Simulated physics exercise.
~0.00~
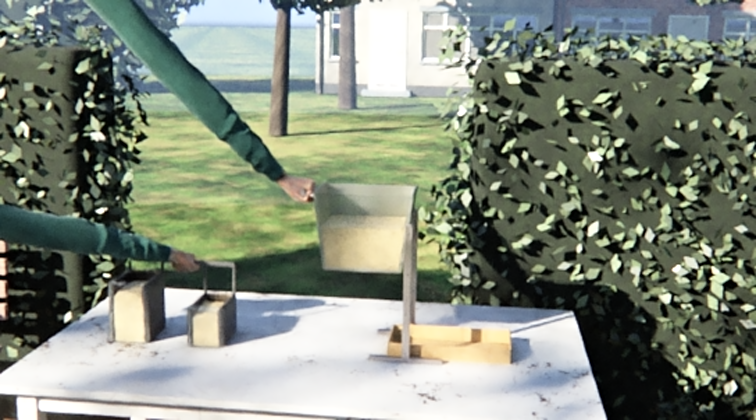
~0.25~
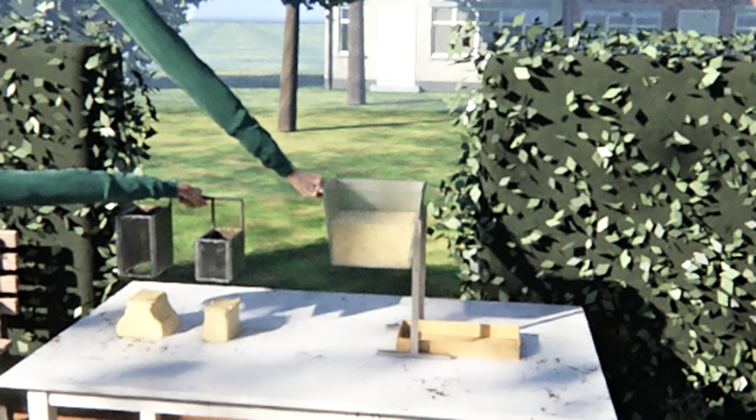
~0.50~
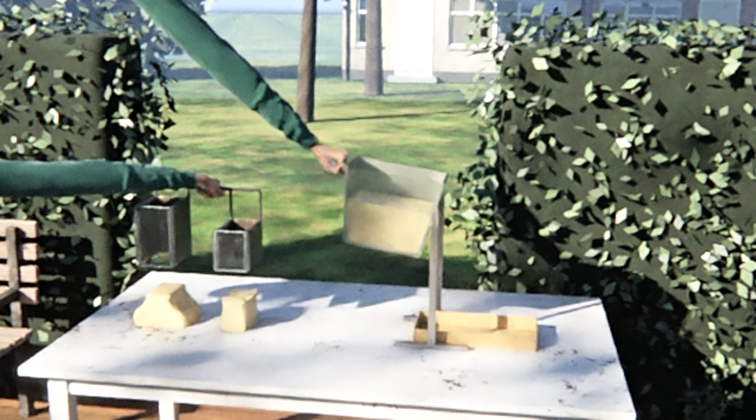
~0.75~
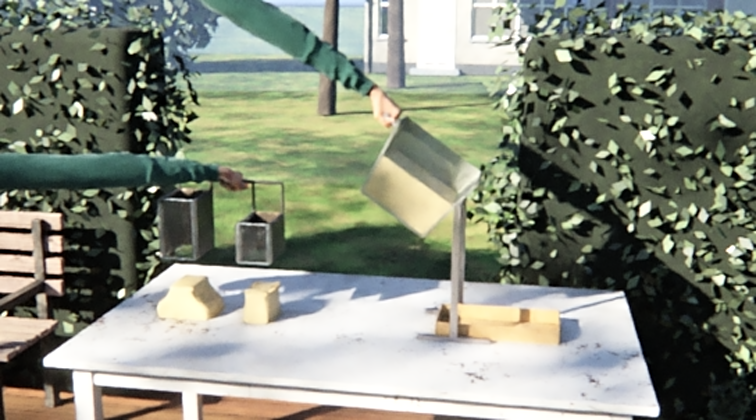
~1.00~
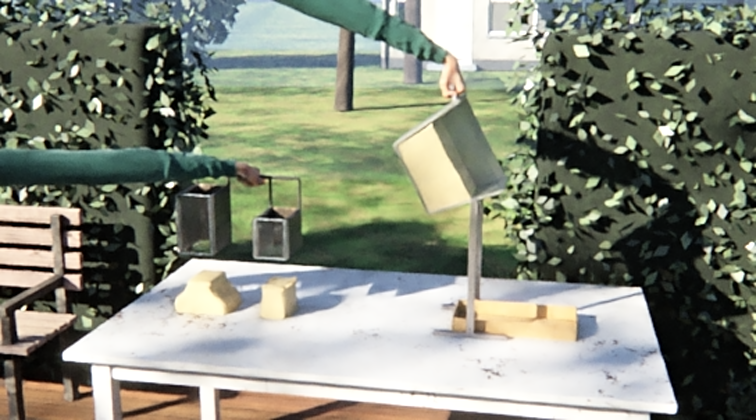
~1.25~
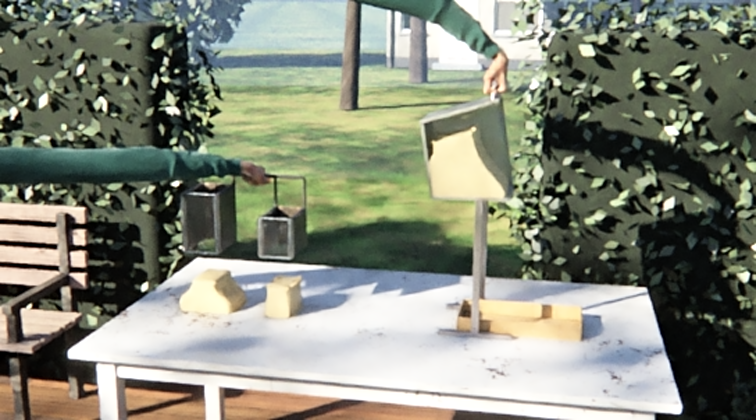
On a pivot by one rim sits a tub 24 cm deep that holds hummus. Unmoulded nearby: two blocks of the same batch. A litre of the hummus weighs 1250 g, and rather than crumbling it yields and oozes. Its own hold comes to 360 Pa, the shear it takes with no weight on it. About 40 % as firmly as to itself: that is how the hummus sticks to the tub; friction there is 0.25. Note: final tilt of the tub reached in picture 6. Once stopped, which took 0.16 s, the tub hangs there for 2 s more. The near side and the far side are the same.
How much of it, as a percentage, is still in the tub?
Near 64 percent is still in the tub.
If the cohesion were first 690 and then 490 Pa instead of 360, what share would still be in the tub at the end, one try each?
100 in a hundred, followed by 85 in a hundred.
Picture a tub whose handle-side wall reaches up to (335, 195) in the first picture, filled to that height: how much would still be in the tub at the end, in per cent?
Remaining in tub at end: Approx. 100 %.
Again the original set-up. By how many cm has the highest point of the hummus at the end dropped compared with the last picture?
The top ends up some 10 cm below its level in the last picture.
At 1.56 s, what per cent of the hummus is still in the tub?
Near 75 in a hundred.
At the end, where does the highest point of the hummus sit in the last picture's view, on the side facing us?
Looking at the last picture, I'd put it at about (468, 165).
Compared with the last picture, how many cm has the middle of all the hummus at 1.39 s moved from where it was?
I'd estimate roughly 5 centimetres.
After 1.39 s, the tub is at 81 degrees and holds 92 %.
After 1.56 s, the tub is at 81 degrees and holds 75 %.
After 1.73 s, the tub is at 81 degrees and holds 65 %.
After 1.90 s, the tub is at 81 degrees and holds 64 %.
After 3.25 s, the tub is at 81 degrees and holds 64 %.
